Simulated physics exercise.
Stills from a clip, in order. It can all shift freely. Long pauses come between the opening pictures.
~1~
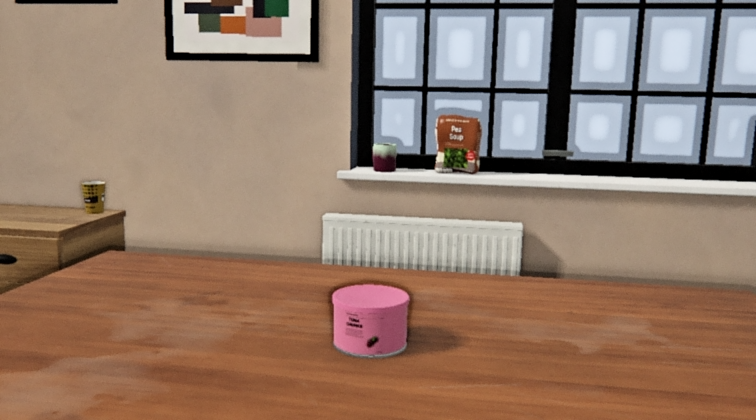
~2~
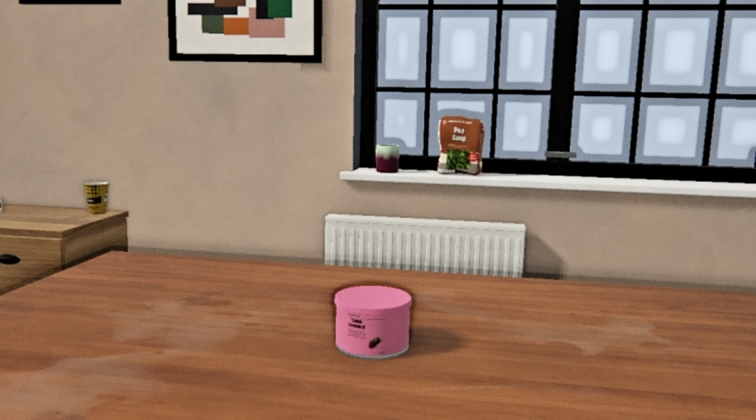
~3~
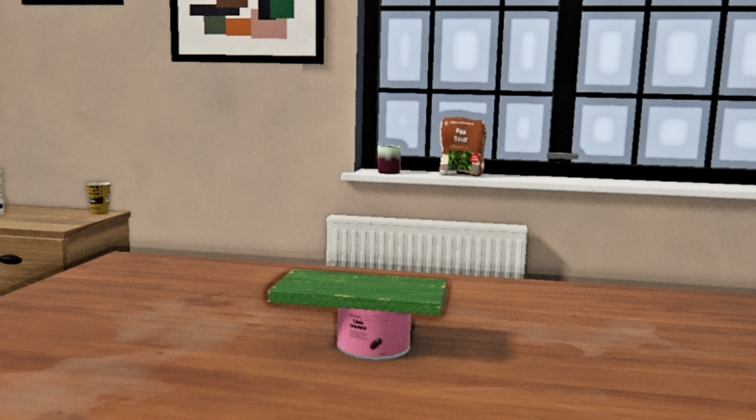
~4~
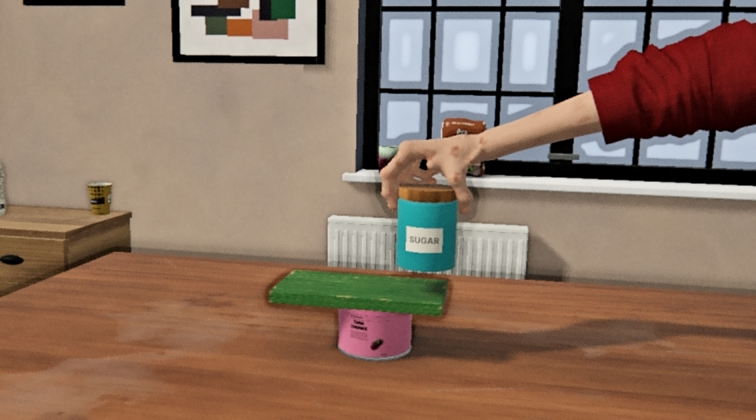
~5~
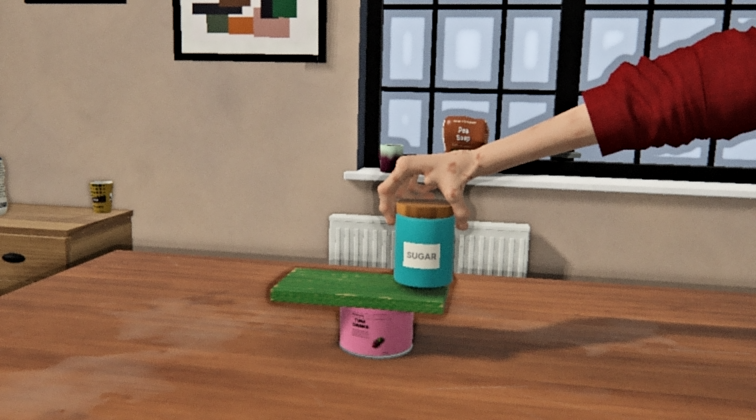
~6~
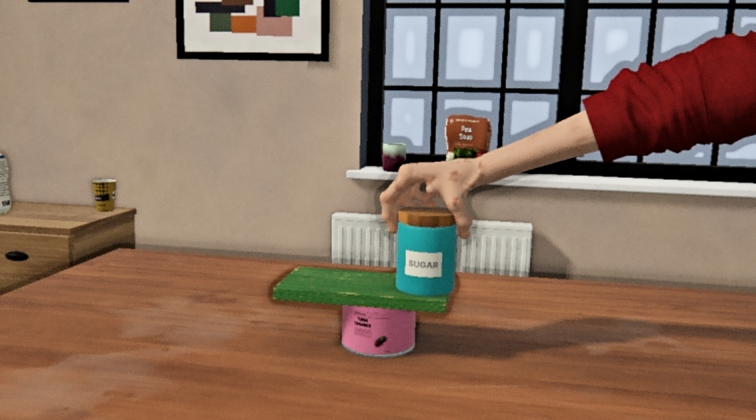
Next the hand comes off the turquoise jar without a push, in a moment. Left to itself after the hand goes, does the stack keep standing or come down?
It keeps standing.
Then, 0.20 s later than the last frame, all is still.
Then, 0.40 s later than the last frame, turquoise jar resting near (426, 250).
When it is over, all 3 as before. End places, in pixels of the last picture, turquoise jar near (426, 250). The stack holds.
